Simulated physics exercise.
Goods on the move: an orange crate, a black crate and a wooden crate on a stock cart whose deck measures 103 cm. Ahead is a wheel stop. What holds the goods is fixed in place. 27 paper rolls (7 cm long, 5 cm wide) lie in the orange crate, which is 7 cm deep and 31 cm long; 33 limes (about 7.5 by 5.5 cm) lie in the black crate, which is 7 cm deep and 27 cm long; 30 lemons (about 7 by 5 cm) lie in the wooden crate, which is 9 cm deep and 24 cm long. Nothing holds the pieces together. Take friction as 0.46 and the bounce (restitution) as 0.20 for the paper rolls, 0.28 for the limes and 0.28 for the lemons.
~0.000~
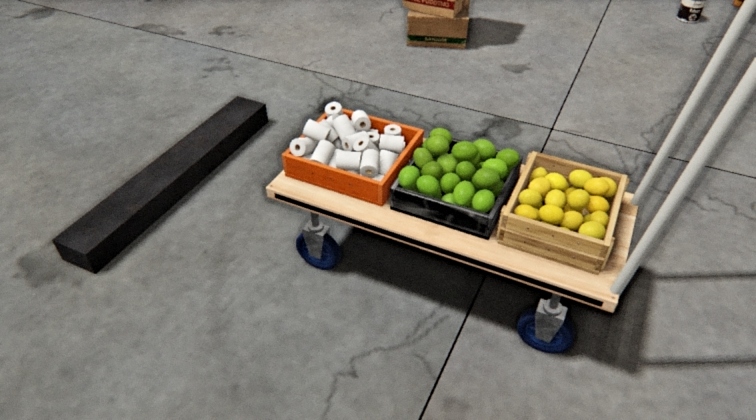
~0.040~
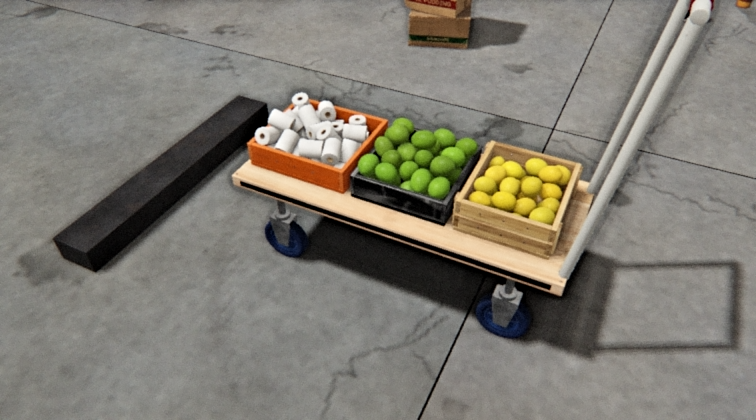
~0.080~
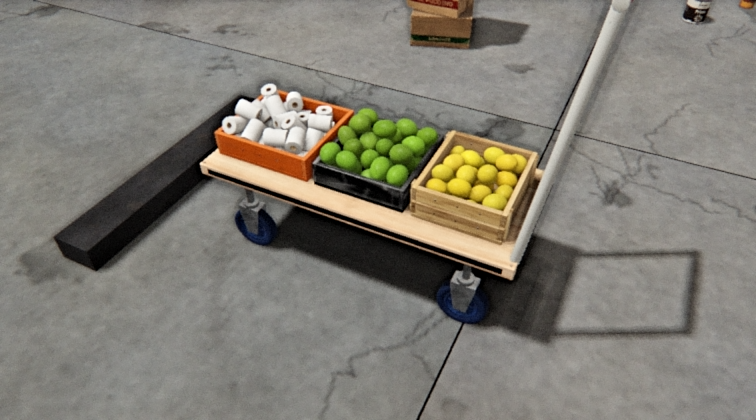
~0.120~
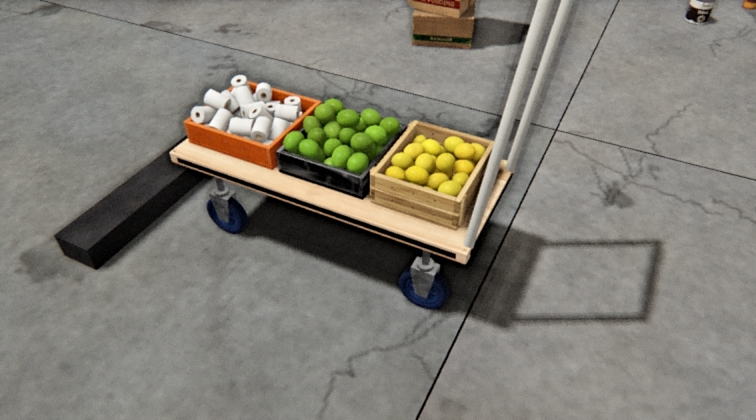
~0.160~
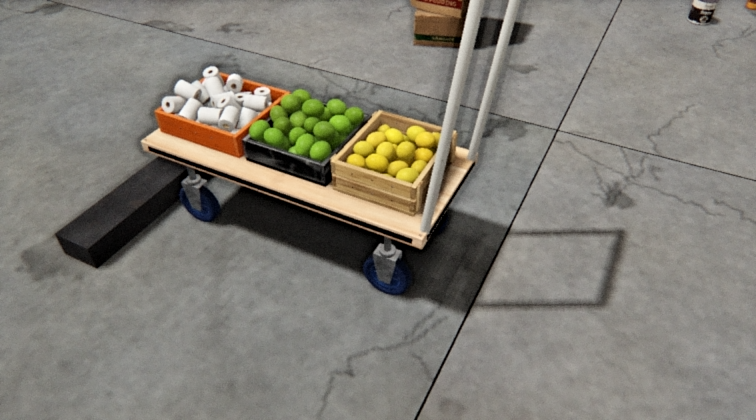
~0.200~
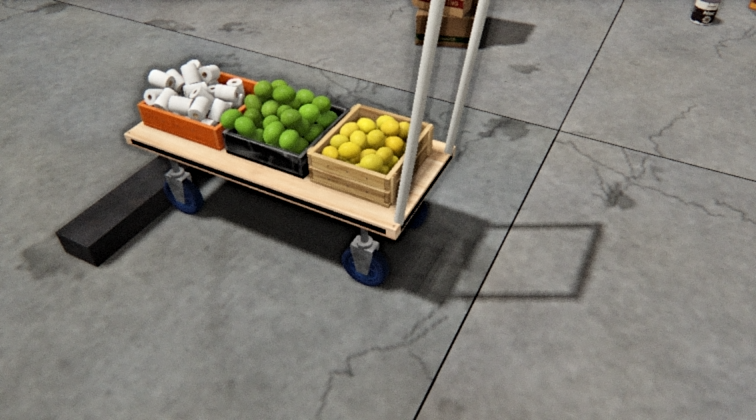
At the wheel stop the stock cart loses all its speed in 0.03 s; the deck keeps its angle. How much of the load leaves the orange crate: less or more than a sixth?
More than a sixth of the paper rolls leave the orange crate.
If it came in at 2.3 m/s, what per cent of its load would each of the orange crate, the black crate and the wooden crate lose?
In that case orange crate 30, black crate 40, wooden crate 0 per cent.
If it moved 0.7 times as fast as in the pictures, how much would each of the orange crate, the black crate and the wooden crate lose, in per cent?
In that case orange crate 30, black crate 40, wooden crate 0 per cent.
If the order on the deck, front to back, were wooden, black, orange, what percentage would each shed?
Then orange crate 40, black crate 40, wooden crate 10 per cent.
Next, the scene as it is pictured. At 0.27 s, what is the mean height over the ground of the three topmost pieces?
About 58 cm.
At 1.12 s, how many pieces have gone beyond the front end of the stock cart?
Some 20 pieces.
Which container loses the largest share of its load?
The black crate.
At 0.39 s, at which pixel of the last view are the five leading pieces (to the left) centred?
Around (112, 61).
After 0.27 s, the orange crate is down by 3 of 27, the black crate is down by 10 of 33 and the wooden crate has all 30.
After 0.39 s, the orange crate is down by 8 of 27, the black crate is down by 18 of 33 and the wooden crate is down by 2 of 30.
After 0.62 s, the orange crate is down by 12 of 27, the black crate is down by 18 of 33 and the wooden crate is down by 2 of 30.
Final count (at 1.12 s), the orange crate is down by 12 of 27, the black crate is down by 18 of 33 and the wooden crate is down by 2 of 30. Asked share, 12 of 27, 44 per cent.
